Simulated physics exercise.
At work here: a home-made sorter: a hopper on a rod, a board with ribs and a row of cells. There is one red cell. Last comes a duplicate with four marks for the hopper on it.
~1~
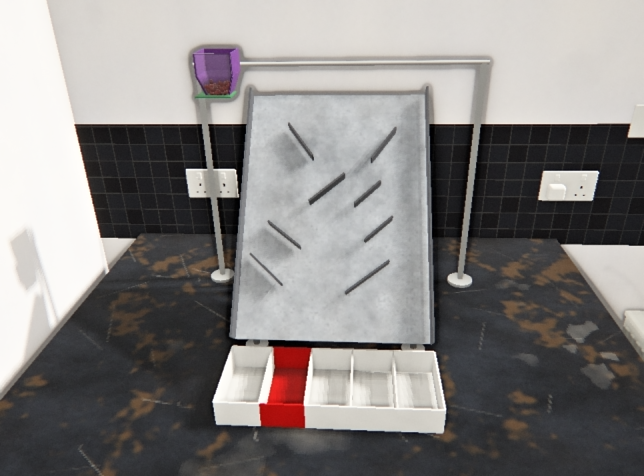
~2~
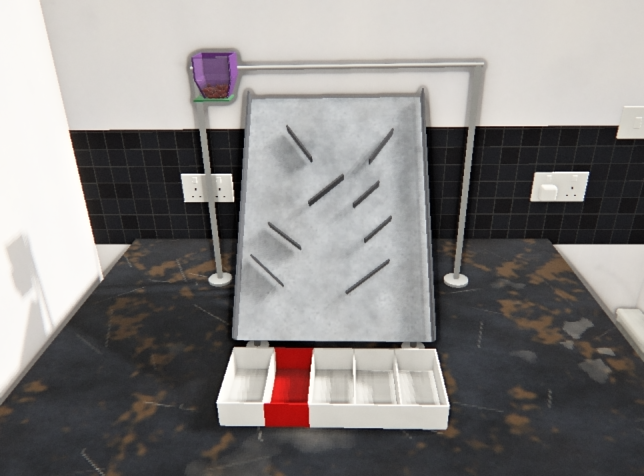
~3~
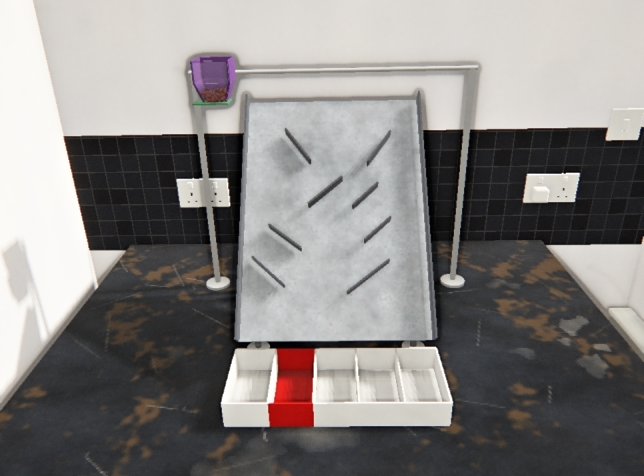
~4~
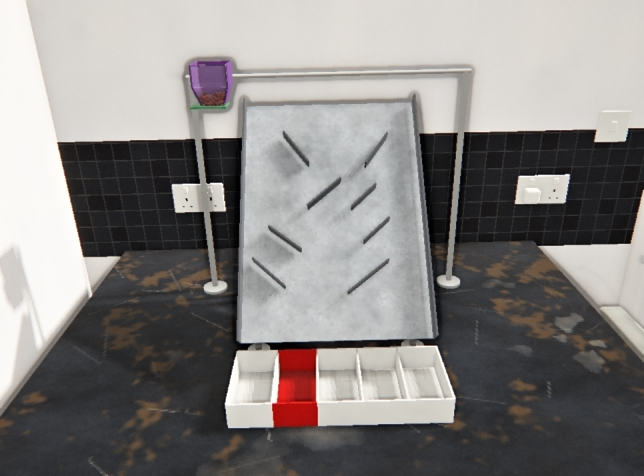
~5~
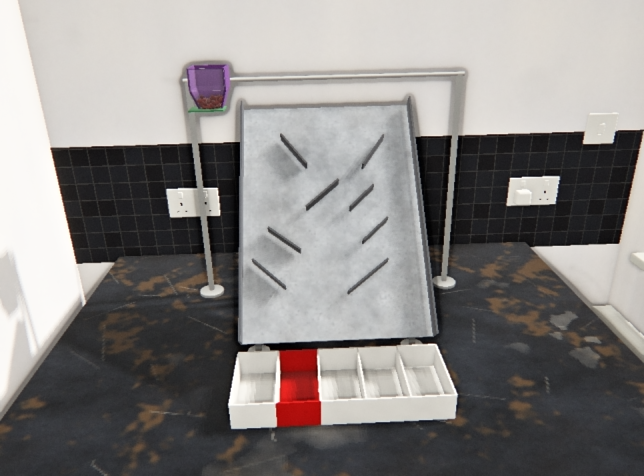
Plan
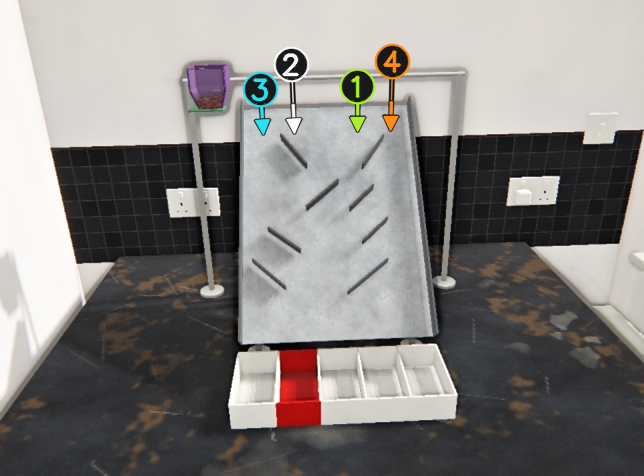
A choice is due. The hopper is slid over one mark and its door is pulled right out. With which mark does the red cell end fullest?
1 beats the others.
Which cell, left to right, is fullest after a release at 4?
The fifth from the left.
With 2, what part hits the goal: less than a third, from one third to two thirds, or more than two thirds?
Mark 2 gives less than a third.
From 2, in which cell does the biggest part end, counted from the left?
It is the third one.
On the marked copy, mark 1 meets the board at (357, 126); mark 2 meets the board at (294, 128); mark 3 meets the board at (263, 129); mark 4 meets the board at (390, 125).
Choosing 1, about a third in the red cell, about half in other cells, a small part outside the box.
Choosing 2, a small part in the red cell, most in other cells, a small part held on the board.
Choosing 3, a small part in the red cell, most in other cells.
Choosing 4, a stray few in the red cell, nearly all in other cells.
